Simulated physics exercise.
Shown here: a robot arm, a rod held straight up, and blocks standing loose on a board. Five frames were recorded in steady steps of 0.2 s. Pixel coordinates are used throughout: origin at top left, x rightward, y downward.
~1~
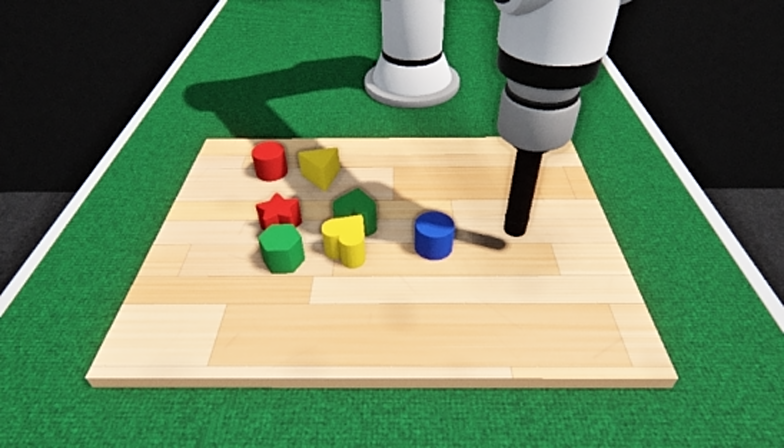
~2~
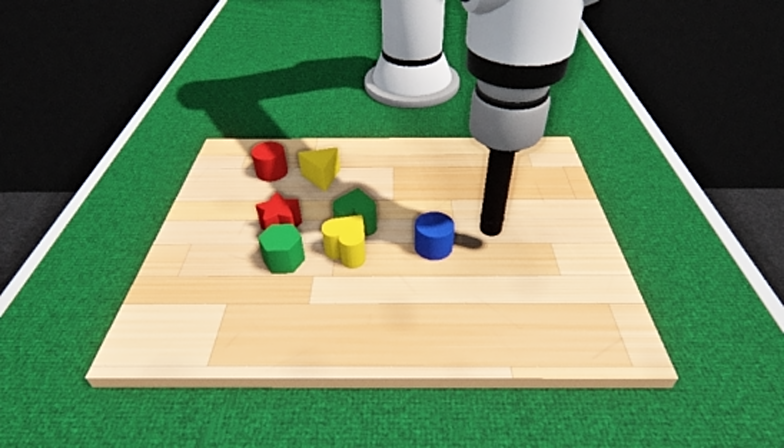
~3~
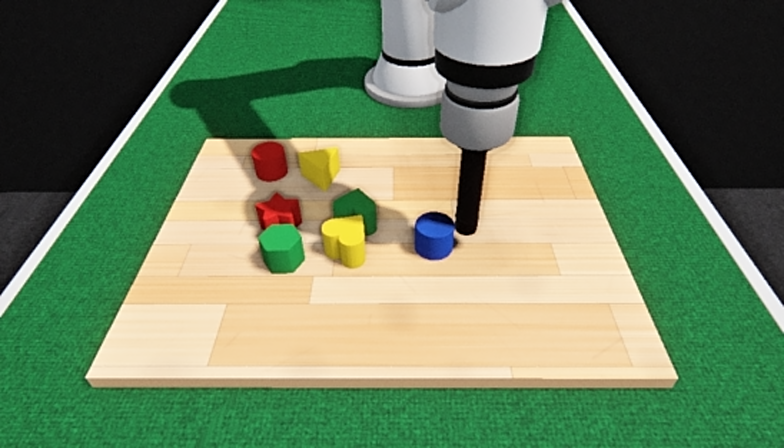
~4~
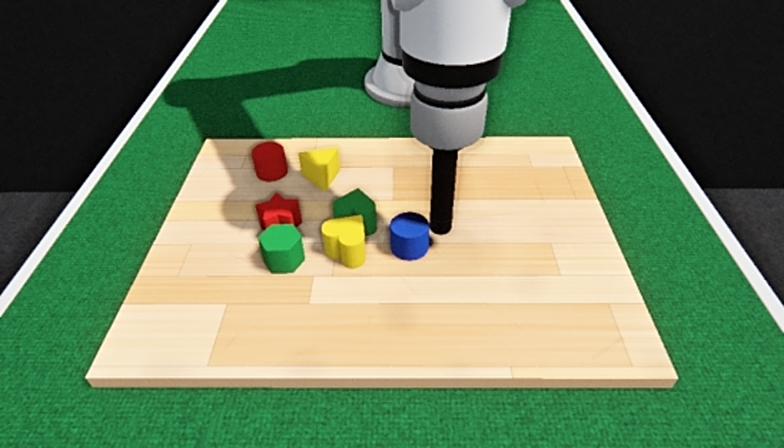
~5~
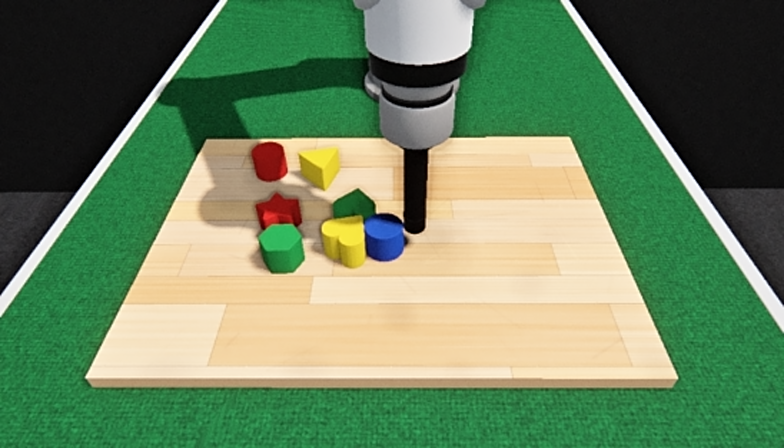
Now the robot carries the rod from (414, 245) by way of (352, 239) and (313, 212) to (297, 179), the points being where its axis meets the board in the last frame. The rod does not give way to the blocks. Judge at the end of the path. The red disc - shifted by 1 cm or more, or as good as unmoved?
That block stands still.
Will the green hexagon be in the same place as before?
Short answer: No.
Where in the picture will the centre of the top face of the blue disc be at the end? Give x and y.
The centre of its top will be at (308, 223).
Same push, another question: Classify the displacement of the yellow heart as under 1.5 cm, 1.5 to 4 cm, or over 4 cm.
Over 4 cm.
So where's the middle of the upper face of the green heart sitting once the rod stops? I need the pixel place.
Top centre: (343, 193).
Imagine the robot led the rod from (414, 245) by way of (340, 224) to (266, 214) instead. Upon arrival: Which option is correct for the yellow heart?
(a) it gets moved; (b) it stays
My pick is a.
On the path given first. One third of the way, rod at (350, 222); green hexagon at (243, 246), turned 40° clockwise; yellow heart at (289, 244), turned 25° anticlockwise; green heart at (353, 199); blue disc at (322, 227).
Two thirds of the way, rod at (311, 195); green hexagon at (238, 248), turned 50° clockwise; yellow heart at (282, 248), turned 35° anticlockwise; green heart at (343, 193), turned 55° clockwise; blue disc at (308, 223).
At the end, rod at (295, 163); red disc not moved; green hexagon at (238, 248), turned 50° clockwise; yellow heart at (282, 248), turned 35° anticlockwise; green heart at (343, 193), turned 55° clockwise; blue disc at (308, 223).
